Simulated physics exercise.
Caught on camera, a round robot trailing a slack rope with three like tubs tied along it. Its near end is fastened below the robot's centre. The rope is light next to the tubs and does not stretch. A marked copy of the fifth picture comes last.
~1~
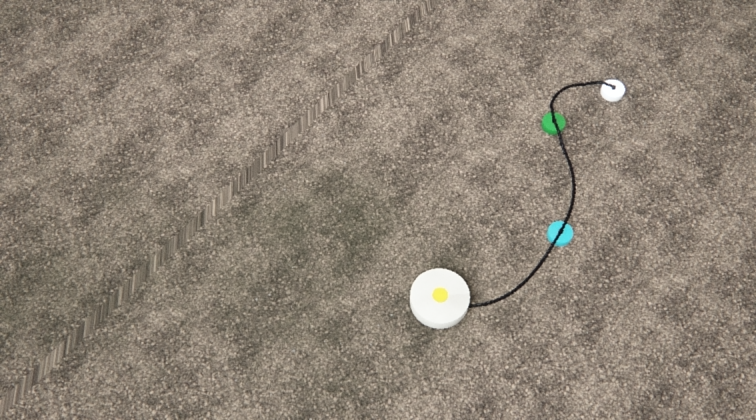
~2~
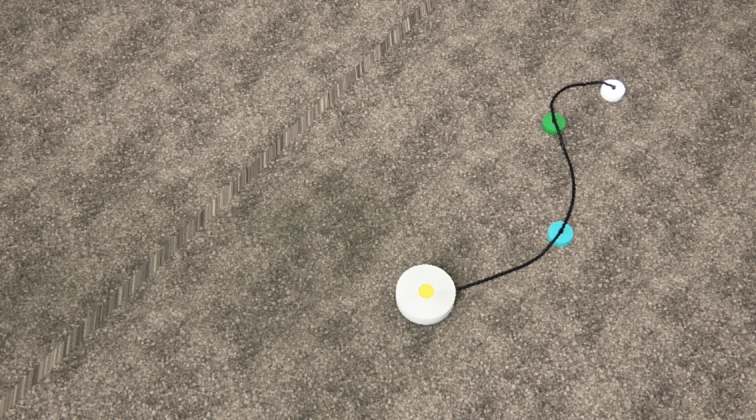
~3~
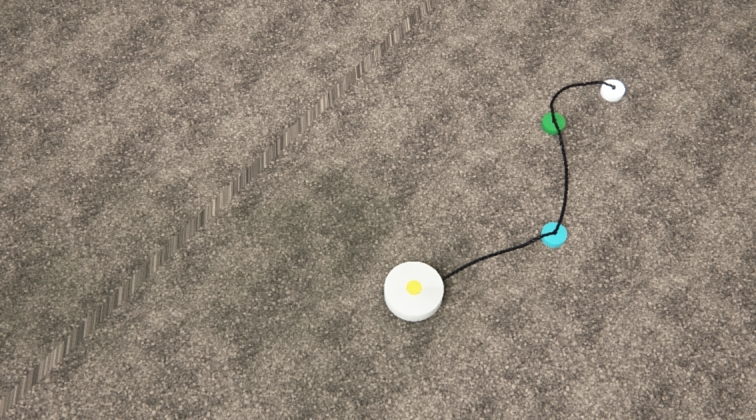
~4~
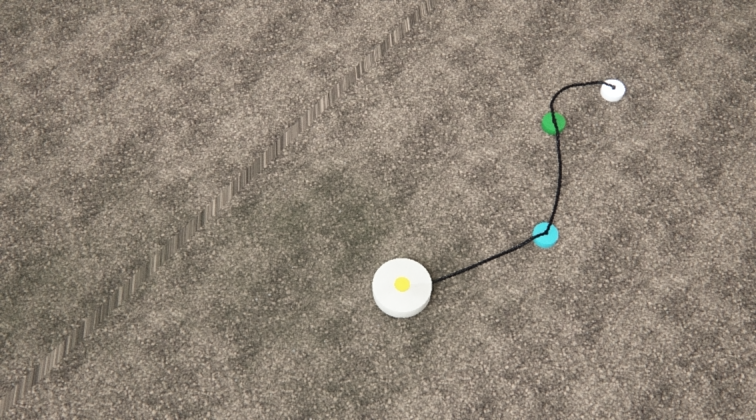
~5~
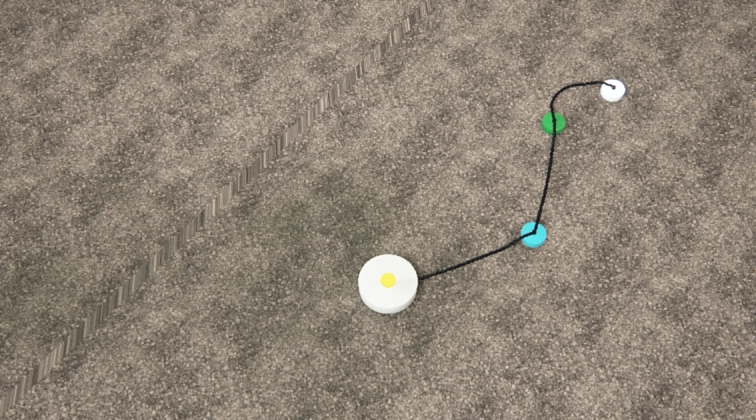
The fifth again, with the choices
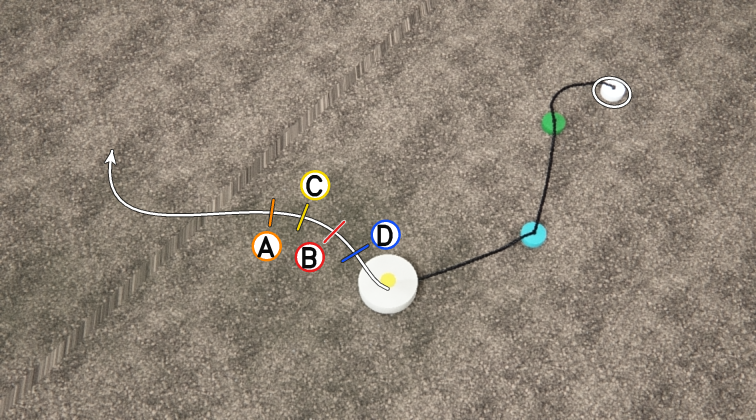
A round white robot moves left, pulling its rope taut and then dragging the turquoise tub.
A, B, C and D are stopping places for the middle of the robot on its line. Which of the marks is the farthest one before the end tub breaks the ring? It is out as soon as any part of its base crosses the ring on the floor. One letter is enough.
The farthest safe stop is A.
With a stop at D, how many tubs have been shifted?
One.
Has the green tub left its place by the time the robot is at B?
By then, no.
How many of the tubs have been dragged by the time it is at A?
Two.
On the marked copy, A at (272, 213); B at (334, 232); C at (303, 217); D at (355, 253); the ring at (612, 92); the route from (388, 289) via (231, 213) to (112, 151).
Taking A. A third of the way, robot (354, 247); white tub (613, 90); green tub (553, 124); turquoise tub (508, 227).
Two thirds of the way, robot (315, 216); white tub (613, 90); green tub (553, 125); turquoise tub (469, 207).
When it is over, robot (271, 208); white tub (613, 90); green tub (537, 134); turquoise tub (422, 187); the ringed tub at the far end is still in its ring.
As for the rest, B is safe but short; C is safe but short; D is safe but short.
